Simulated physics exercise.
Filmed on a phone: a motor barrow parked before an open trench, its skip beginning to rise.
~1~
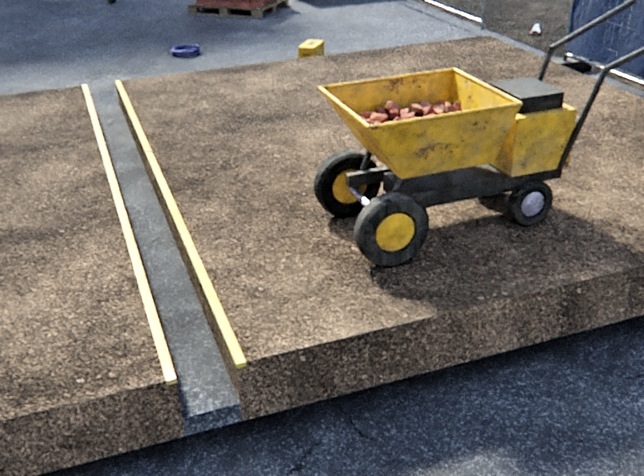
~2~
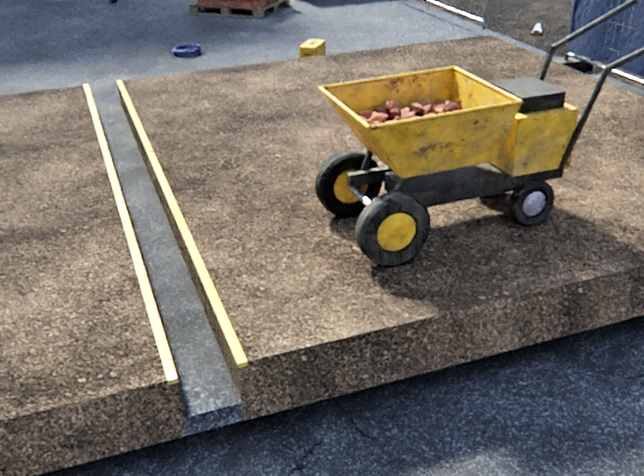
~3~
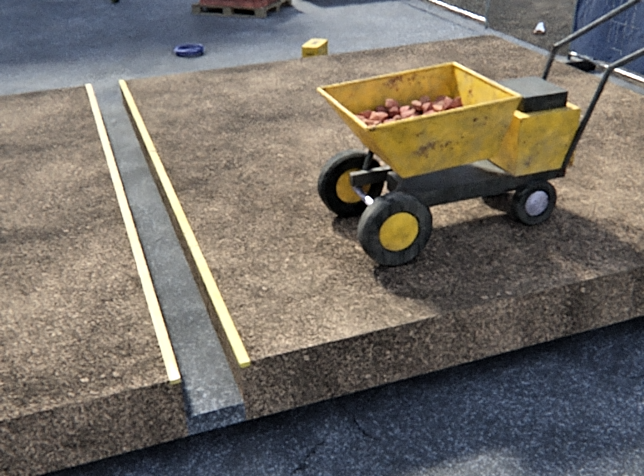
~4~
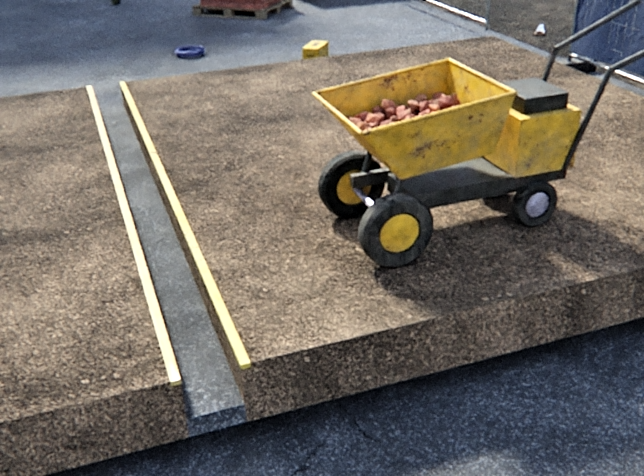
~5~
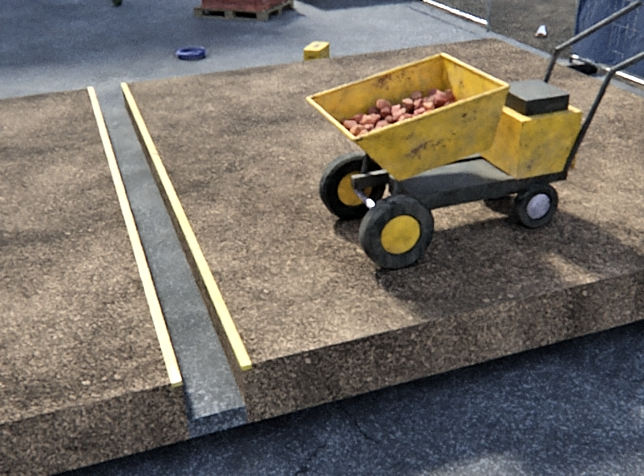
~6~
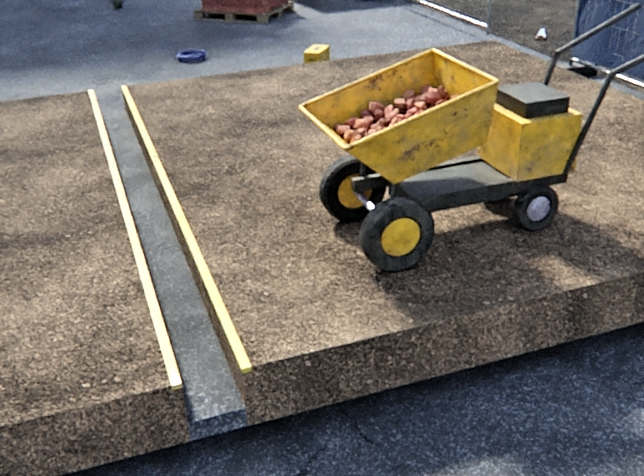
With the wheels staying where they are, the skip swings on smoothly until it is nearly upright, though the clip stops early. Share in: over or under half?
Under half.
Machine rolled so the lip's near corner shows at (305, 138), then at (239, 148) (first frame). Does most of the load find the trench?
The first place leaves the greater portion between the edges, the second place the lesser portion.
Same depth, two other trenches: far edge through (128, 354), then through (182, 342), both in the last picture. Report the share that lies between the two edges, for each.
The share would be 20 % first and 20 % second.
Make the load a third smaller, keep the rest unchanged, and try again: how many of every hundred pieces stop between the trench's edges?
I'd say close to 20 per cent of it.
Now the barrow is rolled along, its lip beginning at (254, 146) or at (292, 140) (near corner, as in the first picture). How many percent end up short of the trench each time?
Some 0 % then some 0 %.
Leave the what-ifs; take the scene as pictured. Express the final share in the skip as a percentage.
Roughly 20 per cent.
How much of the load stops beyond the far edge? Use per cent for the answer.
About 0 per cent.
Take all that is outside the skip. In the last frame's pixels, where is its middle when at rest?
Close to (236, 264), more or less.
Shortly afterwards, skip tipped steeply; the whole lot in the skip.
Next, skip tipped right over; all but a few in the skip; only a few short of the trench; only a few falling.
Some moments later, skip tipped right over; near a third in the skip; near half short of the trench; near a quarter in or heaped over the trench.
In the end, skip tipped right over; near a quarter in the skip; near half short of the trench; near a quarter in or heaped over the trench; none at all beyond it.
